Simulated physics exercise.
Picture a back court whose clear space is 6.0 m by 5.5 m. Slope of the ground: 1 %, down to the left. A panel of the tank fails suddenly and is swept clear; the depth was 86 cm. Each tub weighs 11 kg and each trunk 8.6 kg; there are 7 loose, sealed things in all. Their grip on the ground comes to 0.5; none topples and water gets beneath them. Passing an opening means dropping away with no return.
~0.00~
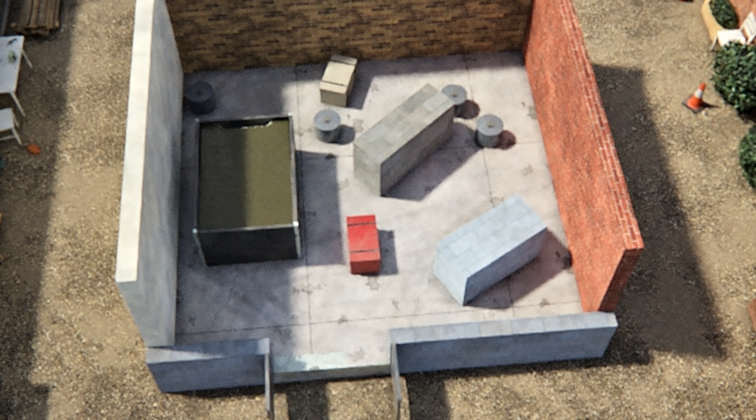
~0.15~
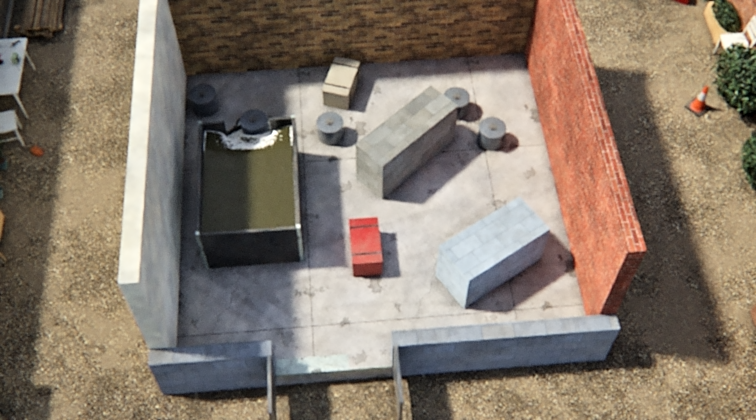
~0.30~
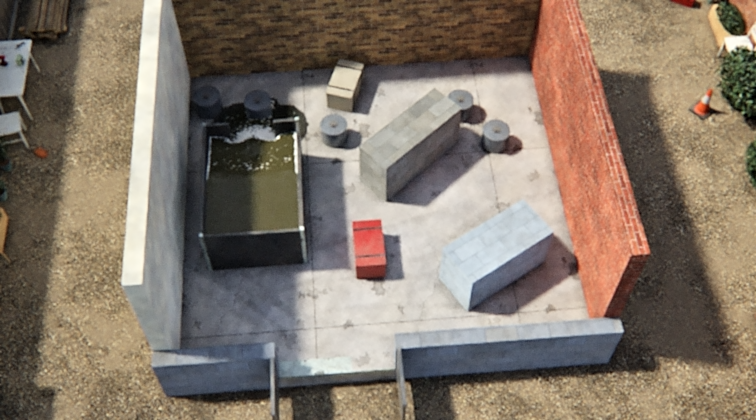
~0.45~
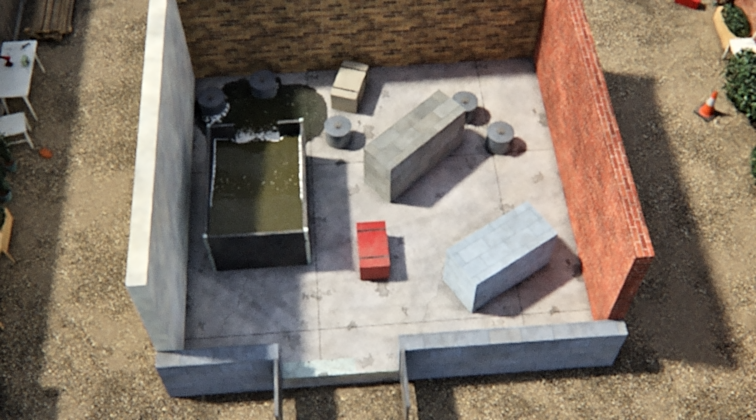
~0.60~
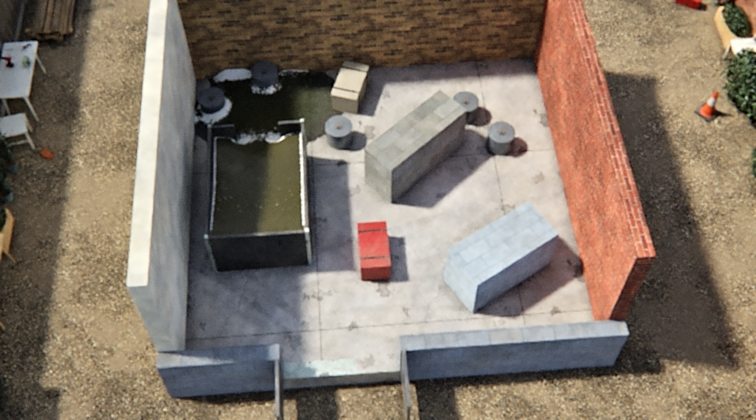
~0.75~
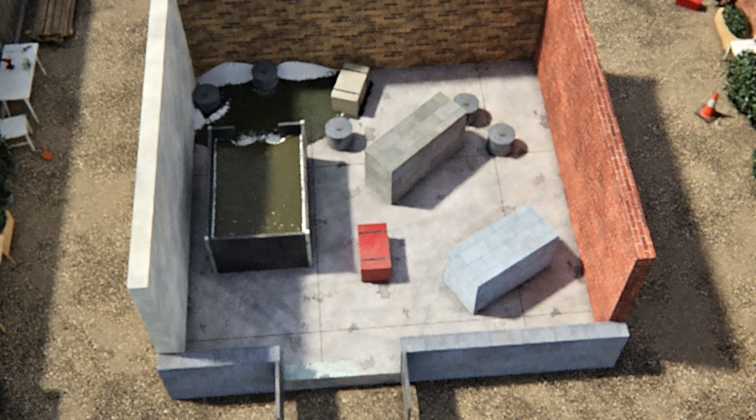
A walled court with a pale floor, bounded by brick and grey walls, is seen from high above, with gravel around it. A dark open tank of murky water stands at the left, a red trunk near the middle, grey and pale blue blocks to the right, and grey drums and a beige box towards the back. Water bursts from the tank's far side, foaming around drums and spreading across the back-left corner, while the view drifts very slightly.
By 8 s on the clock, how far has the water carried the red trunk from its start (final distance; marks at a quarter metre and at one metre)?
A quarter metre to one metre.
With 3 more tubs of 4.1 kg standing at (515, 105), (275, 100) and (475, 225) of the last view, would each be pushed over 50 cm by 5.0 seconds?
Going through them in the order asked, they come out clear of the mark, clear of the mark and shy of the mark.
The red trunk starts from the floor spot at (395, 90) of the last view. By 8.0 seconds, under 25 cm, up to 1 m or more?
Observed: Object goes well off.
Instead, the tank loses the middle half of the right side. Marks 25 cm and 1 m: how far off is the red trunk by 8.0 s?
Had it gone that way, the red trunk would be borne far.
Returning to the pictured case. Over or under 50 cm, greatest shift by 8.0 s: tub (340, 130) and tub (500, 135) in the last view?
In sequence - stayed below the line; crossed the line.
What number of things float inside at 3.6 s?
Then: 4.
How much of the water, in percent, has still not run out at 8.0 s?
Remaining: Approx. 98 per cent.
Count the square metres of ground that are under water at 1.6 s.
Somewhere about 9.5 m2, give or take.
After 1.6 s the red trunk is near (374, 246), 0.0 m from its start, aground; 0 of 7 are out; 2 afloat.
After 3.6 s the red trunk is near (374, 246), 0.0 m from its start, aground; 0 of 7 are out; 4 afloat.
After 5.6 s the red trunk is near (374, 246), 0.0 m from its start, aground; 0 of 7 are out; 3 afloat.
After 8.0 s the red trunk is near (338, 246), 0.5 m from its start, afloat; 0 of 7 are out; 3 afloat.
